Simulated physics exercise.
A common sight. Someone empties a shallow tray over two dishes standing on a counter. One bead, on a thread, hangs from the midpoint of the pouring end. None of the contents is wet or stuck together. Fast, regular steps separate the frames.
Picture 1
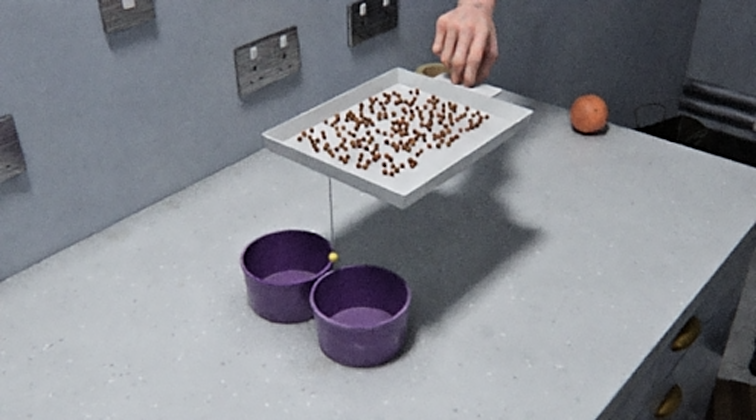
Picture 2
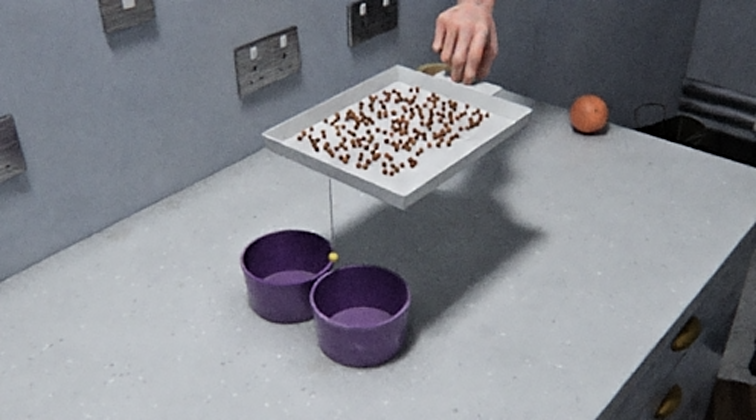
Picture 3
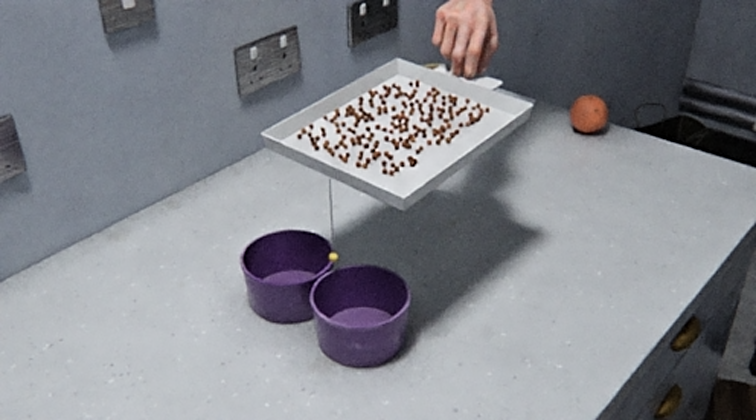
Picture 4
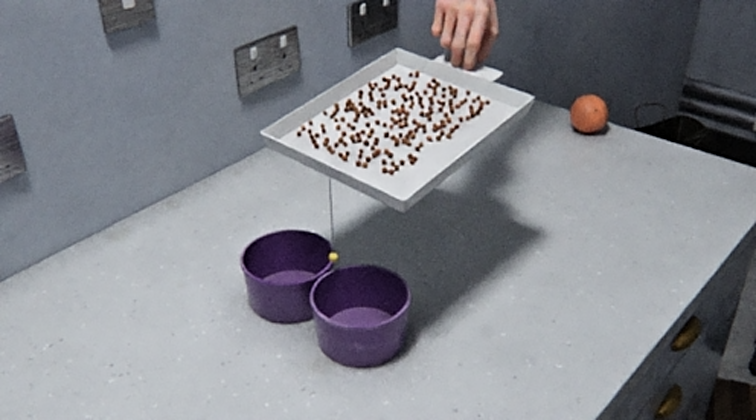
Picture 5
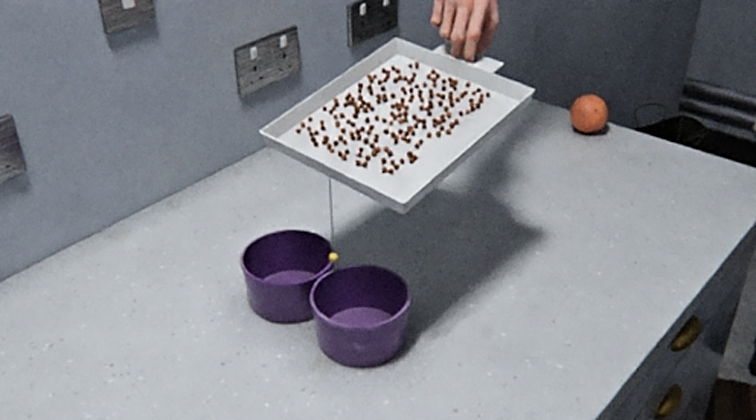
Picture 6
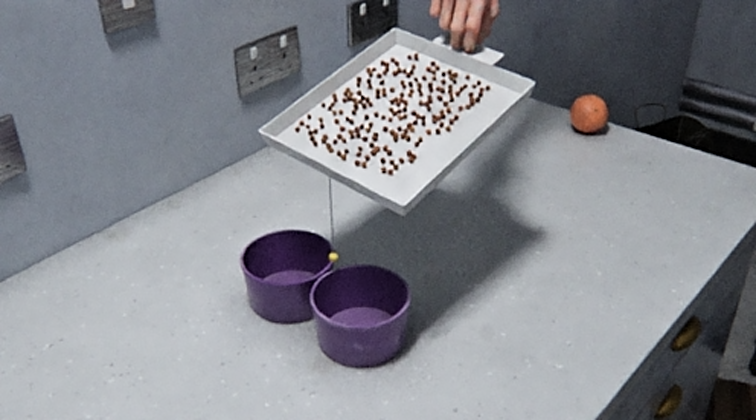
A hand slowly raising the handle side of a white tray of small brown balls above two purple dishes on a counter.
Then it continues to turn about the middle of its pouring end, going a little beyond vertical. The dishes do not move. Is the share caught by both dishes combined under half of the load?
No, it is above half.
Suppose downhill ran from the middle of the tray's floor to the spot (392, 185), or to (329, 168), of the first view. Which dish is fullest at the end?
Well, the one to the right comes out on top first, then the one to the left.
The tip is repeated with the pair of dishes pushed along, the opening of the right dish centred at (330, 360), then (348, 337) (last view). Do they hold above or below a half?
Placing 1: A minority of it. Placing 2: A minority of it.
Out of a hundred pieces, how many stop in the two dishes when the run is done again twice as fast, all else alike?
I'd say near 70 per cent.
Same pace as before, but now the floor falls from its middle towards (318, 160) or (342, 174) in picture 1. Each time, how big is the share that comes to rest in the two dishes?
Shares: About 90 in a hundred, then about 70 in a hundred.
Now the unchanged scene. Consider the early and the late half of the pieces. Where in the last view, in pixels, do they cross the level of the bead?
Starting near (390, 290), moving on to near (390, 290).
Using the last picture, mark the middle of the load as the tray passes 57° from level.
Roughly at (374, 191).
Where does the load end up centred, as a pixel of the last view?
Somewhere close to (366, 340) in the last picture.
Soon after the last picture, tray tipped steeply; nearly all on the tray; a stray few in the right dish; a stray few outside both; a stray few in the air.
A little later, tray tipped right over; most on the tray; a small part in the right dish; a stray few outside both; a small part in the air.
Later still, tray tipped past a quarter turn; most in the right dish; about a quarter outside both.
At rest, tray tipped past a quarter turn; most in the right dish; none in the left dish; about a quarter outside both.
